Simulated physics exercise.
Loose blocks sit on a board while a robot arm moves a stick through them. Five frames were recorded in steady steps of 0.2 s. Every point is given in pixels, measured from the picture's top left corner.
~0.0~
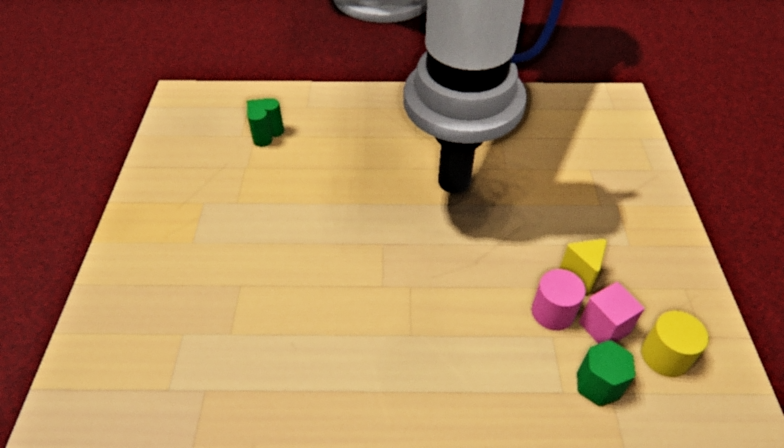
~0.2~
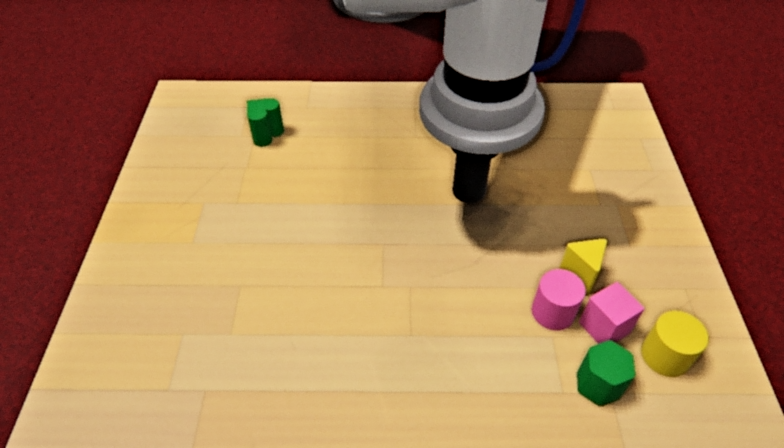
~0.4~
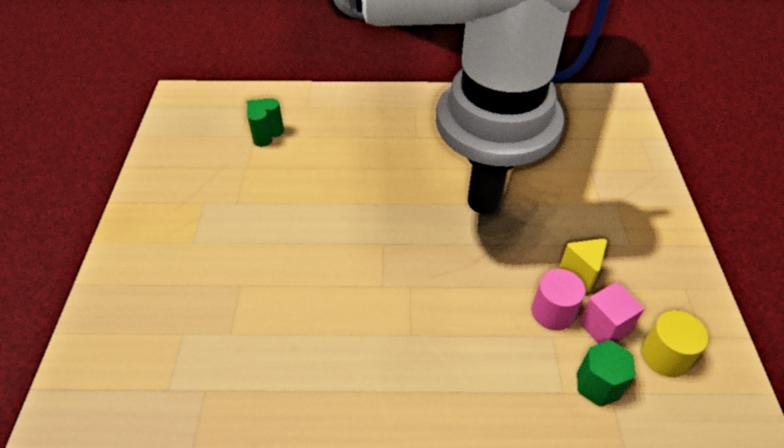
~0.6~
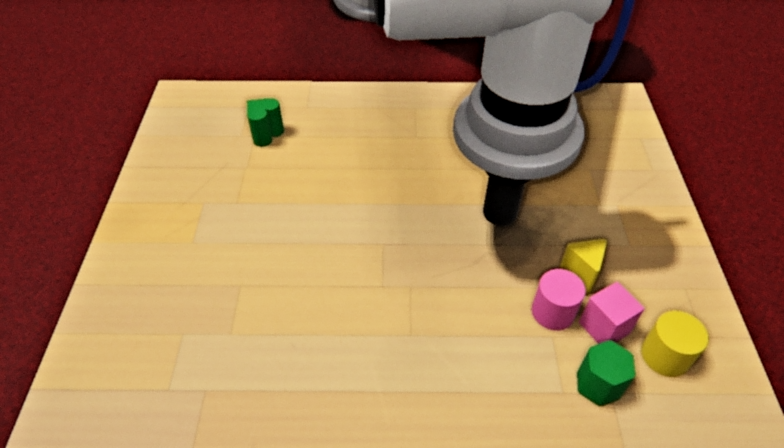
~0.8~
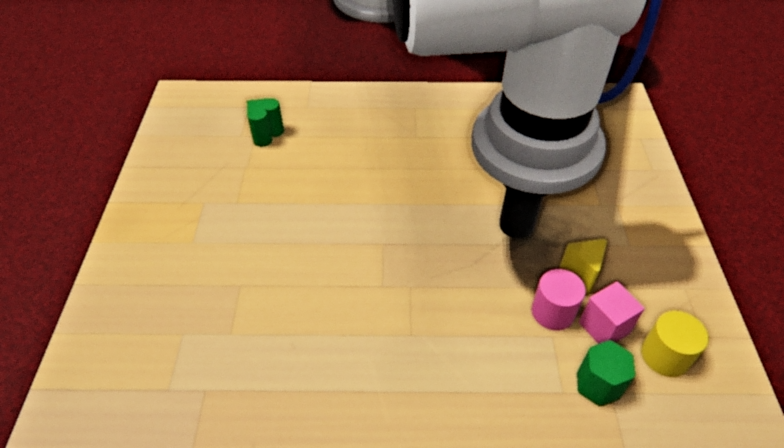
A robot arm holding a black stick starts near the top middle of a wooden board and moves steadily down and to the right. It draws close to a cluster of pink, yellow and green blocks without pushing any, while a separate green block at the upper left also stays still.
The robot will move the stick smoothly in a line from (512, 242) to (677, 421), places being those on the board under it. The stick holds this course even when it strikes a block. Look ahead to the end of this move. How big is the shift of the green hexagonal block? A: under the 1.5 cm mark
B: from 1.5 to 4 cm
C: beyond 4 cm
That would be A.
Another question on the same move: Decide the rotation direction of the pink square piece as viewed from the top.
Answer: Against the clock.
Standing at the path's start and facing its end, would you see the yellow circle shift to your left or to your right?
The answer is left: Facing from the path's start to its end, that's where the yellow circle shifts.
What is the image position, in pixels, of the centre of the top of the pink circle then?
The pink circle ends near (580, 333).
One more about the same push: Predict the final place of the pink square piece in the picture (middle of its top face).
Somewhere near (723, 374).
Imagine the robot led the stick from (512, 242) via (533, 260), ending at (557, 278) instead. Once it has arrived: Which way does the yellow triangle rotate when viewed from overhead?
Answer: Anticlockwise.
The first path, step by step. One third of the way, stick at (566, 280); pink circle at (569, 303).
Two thirds of the way, stick at (623, 340); pink circle at (580, 333); green hexagonal block at (614, 368), turned 20° anticlockwise; pink square piece at (672, 337), turned 55° anticlockwise; yellow circle at (720, 343).
At the end, stick at (688, 409); pink circle at (580, 333); green hexagonal block at (616, 372); pink square piece at (723, 374), turned 90° anticlockwise; yellow circle at (753, 350).
